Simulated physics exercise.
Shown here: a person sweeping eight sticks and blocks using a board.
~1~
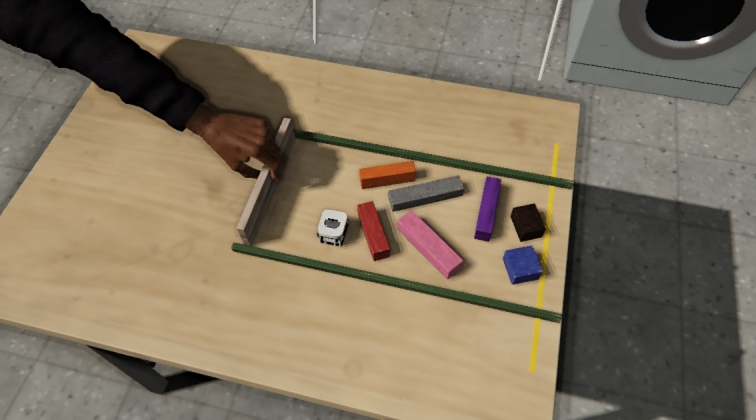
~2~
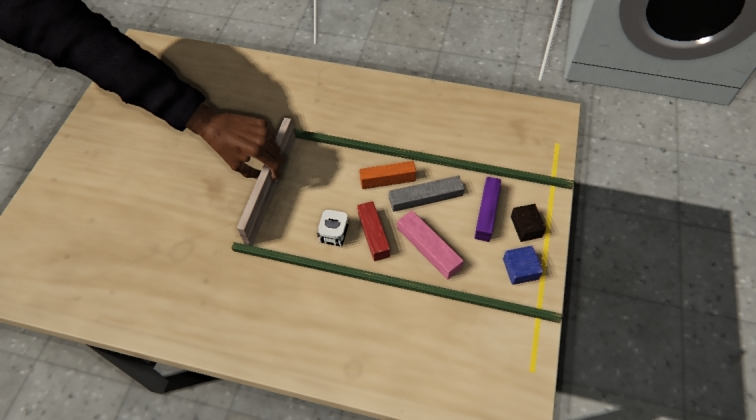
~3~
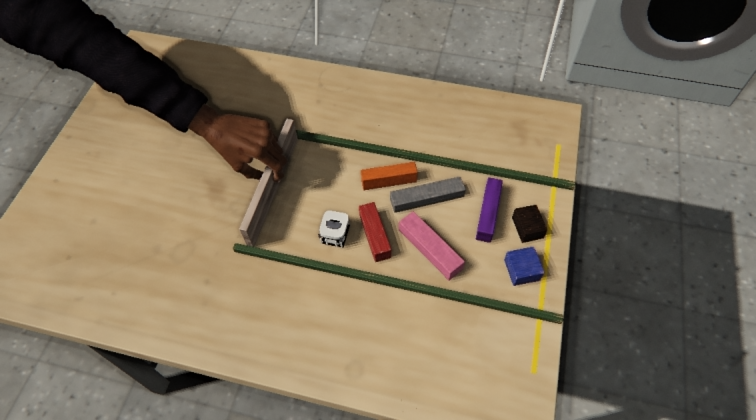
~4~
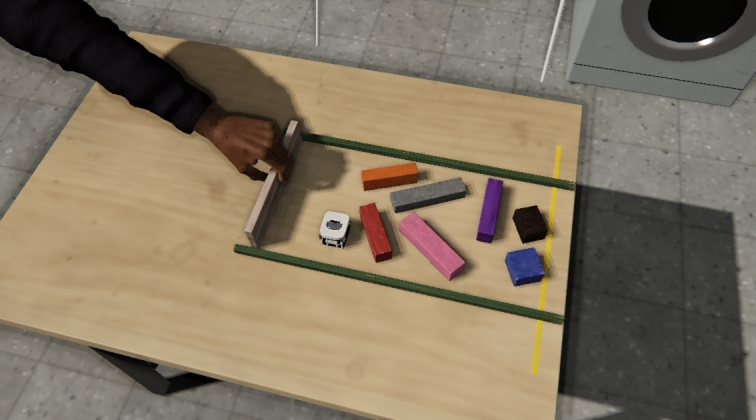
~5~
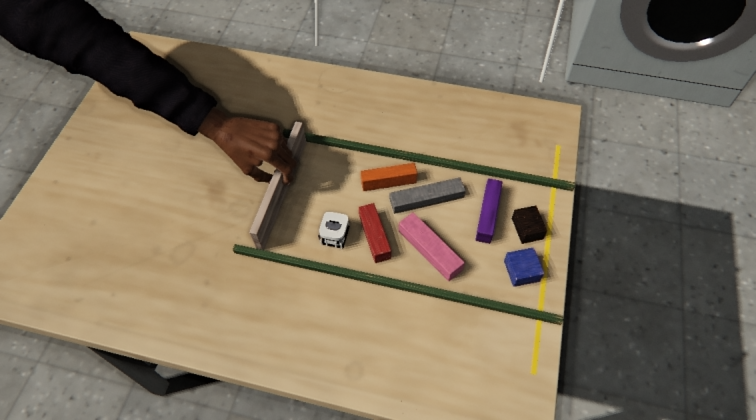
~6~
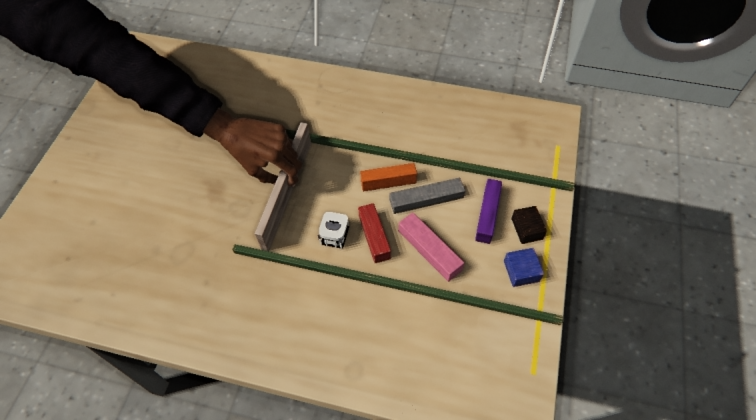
A hand slid a long board slightly to the right across a wooden table, between two green rails, while the colourful sticks and blocks and a small white case in front of it stayed still.
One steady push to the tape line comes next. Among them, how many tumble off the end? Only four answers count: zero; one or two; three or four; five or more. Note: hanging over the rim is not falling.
My answer: Five or more.
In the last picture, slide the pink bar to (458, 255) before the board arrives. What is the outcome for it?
Note - pink bar not retained.
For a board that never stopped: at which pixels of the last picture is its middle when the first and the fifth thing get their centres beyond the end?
(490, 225), later (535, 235).
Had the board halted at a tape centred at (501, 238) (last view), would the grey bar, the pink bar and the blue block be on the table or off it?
In this case the grey bar does not drop; next, the pink bar does not drop; last, the blue block drops.
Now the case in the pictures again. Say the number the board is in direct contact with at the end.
2.
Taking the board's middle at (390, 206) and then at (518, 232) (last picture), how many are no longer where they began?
It comes to 5 for the first spot, 8 for the other.
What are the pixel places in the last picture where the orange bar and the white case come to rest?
Final positions - orange bar around (573, 203), white case around (556, 298).
A little later, none off yet; black block at rest near (529, 225); blue block at rest near (523, 267); purple stick at rest near (489, 211).
Next, none off yet; black block at rest near (530, 226); blue block at rest near (524, 268); purple stick shifted a little near (505, 214).
Later still, none off yet; black block on its side near (584, 254); blue block on its side near (584, 289); purple stick shifted about its own width near (566, 221).
When it is over, the number that fall off is five or more; down, red bar, grey bar, pink bar, purple stick, blue block and black block.
